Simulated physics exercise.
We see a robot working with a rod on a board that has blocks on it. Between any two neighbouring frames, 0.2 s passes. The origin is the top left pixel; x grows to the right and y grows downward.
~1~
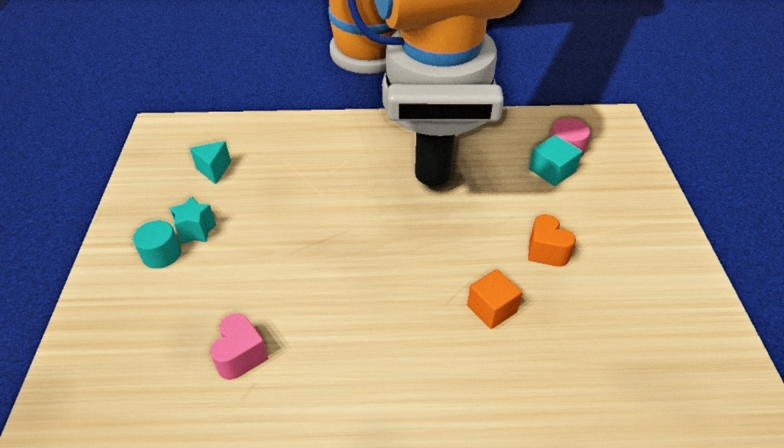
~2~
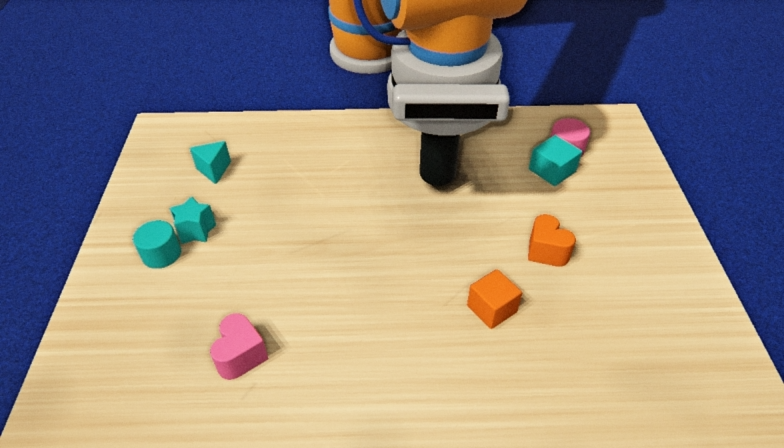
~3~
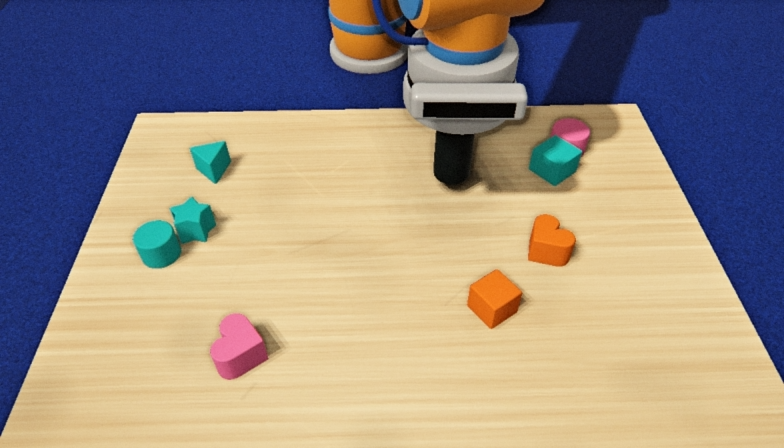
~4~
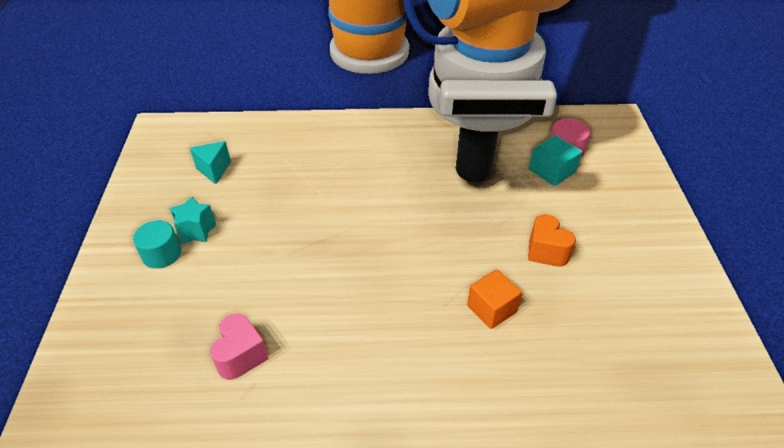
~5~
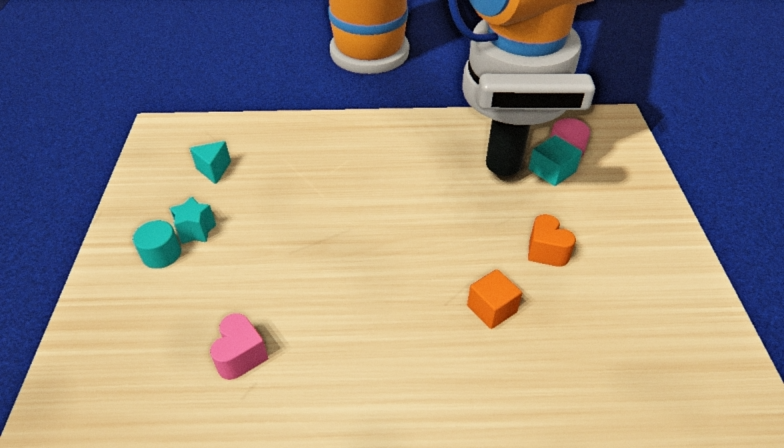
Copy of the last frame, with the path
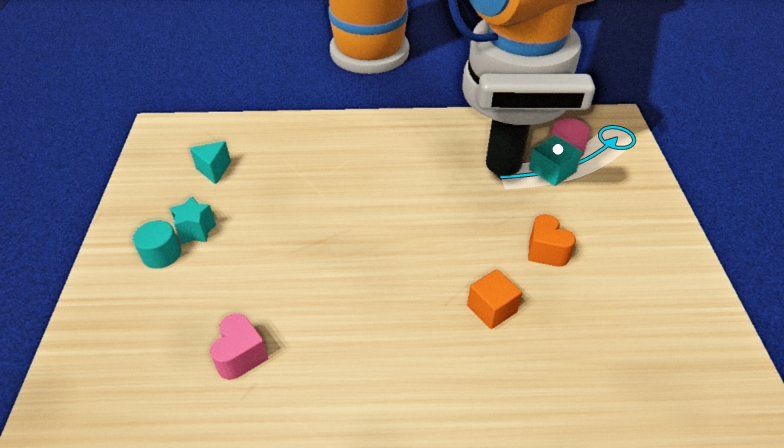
At the start, a robot arm holds a black rod upright near the far edge of a wooden board scattered with turquoise, orange and pink blocks. The rod barely shifts at first, then moves right until it is close beside the turquoise cube near the pink cylinder, while the blocks stay still.
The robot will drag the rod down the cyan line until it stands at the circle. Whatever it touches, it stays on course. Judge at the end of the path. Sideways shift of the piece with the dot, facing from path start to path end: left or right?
Slides right.
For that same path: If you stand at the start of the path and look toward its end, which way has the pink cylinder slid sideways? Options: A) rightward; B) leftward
(B)
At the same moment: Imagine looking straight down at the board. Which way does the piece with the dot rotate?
Answer: Clockwise.
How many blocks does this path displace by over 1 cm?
The push moves two blocks more than 1 cm.
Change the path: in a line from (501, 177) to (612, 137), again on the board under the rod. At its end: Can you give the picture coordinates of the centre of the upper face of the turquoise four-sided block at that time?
When the path ends, it will be at (607, 149).
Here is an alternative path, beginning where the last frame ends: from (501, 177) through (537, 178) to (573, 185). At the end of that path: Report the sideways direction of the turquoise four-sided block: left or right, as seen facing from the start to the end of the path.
It shifts leftward.
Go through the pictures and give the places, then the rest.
In the first picture, tip of the rod (433, 175), middles of tops, turquoise four-sided block (558, 149), pink cylinder (572, 128).
In the second picture, rod (437, 175), nothing pushed.
In the third picture, rod (451, 174), nothing pushed.
In the fourth picture, rod (473, 171), nothing pushed.
In the fifth picture, rod (503, 166), turquoise four-sided block (558, 149), pink cylinder (572, 128).
The line goes from (501, 177) via (549, 172) and (589, 158), ending at (617, 137); the dot is on the turquoise four-sided block.
What follows on the original path. One third of the way, rod (553, 160); turquoise four-sided block (591, 146), turned 15° clockwise; pink cylinder (594, 121).
Two thirds of the way, rod (594, 145); turquoise four-sided block (633, 143), turned 60° clockwise; pink cylinder (600, 115).
At the end, rod (621, 126); turquoise four-sided block (644, 142), turned 85° clockwise; pink cylinder (607, 97).
